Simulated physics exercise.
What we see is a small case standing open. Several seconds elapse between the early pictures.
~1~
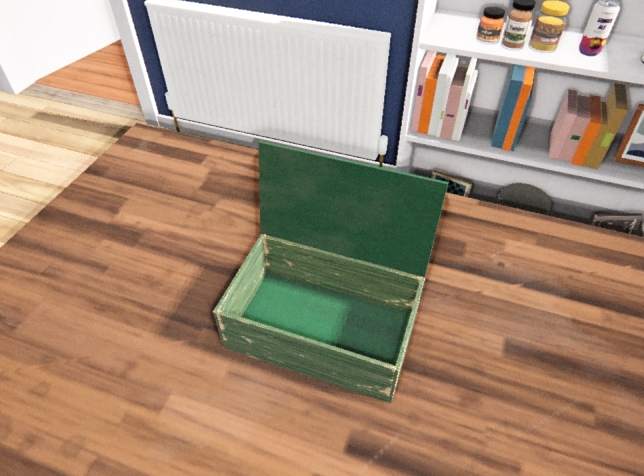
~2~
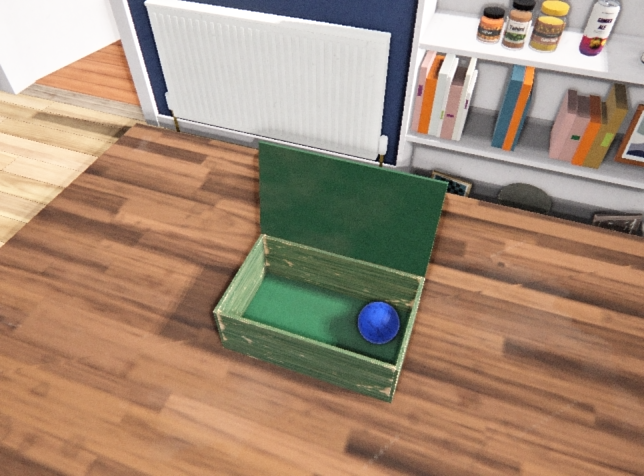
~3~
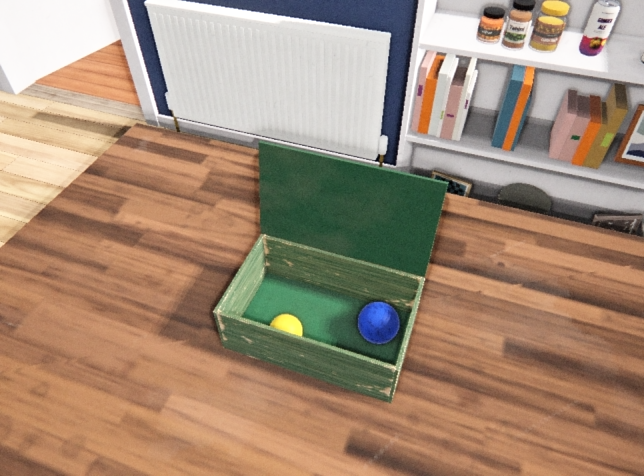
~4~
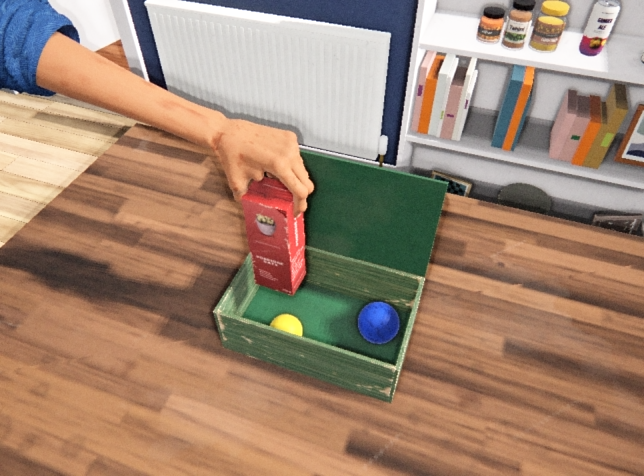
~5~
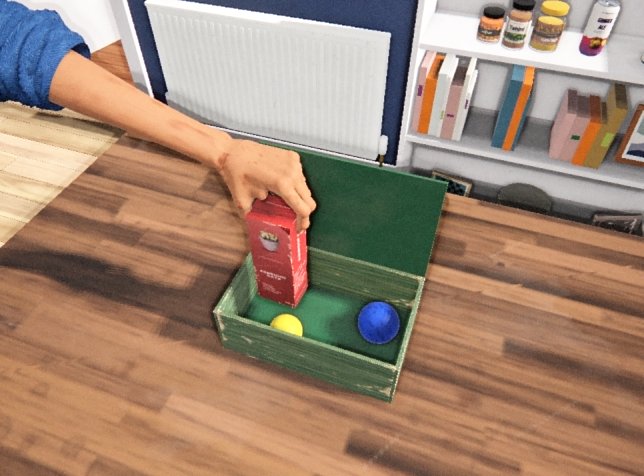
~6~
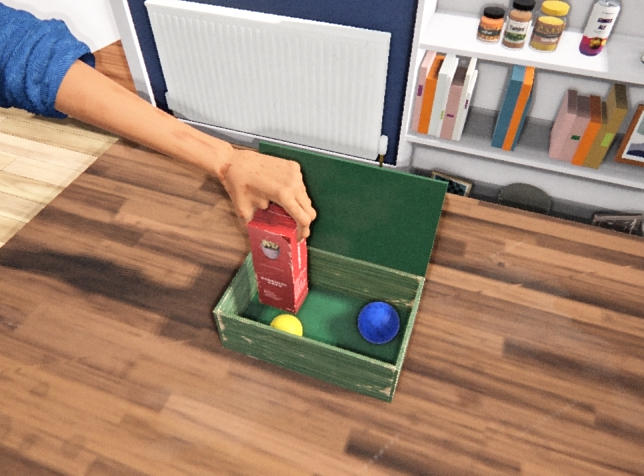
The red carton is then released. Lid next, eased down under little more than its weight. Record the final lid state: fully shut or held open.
Final lid state: Held open.
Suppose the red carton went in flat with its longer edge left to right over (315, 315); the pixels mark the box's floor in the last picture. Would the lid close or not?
Lid down.
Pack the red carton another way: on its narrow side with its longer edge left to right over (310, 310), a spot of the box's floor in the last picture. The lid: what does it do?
After that, the lid lies down snugly.
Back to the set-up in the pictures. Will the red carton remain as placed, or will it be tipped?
Once everything settles, the red carton ends up at a slant.
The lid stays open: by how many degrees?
It comes to about 25°.
Then, 0.70 s later than the last frame, red carton tilted by 4° near (308, 273); yellow lemon moved about its own width.
Then, 1.70 s later than the last frame, lid 66° above the rim; red carton tilted by 11° near (299, 278); yellow lemon moved about its own width.
Then, 2.40 s later than the last frame, lid 28° above the rim; red carton tilted by 44° near (271, 297); yellow lemon moved about its own width.
When it is over, lid 26° above the rim; lying over in the box, red carton; moved from the start, yellow lemon; blue ball as before. End places, in pixels of the last picture, red carton near (275, 293).
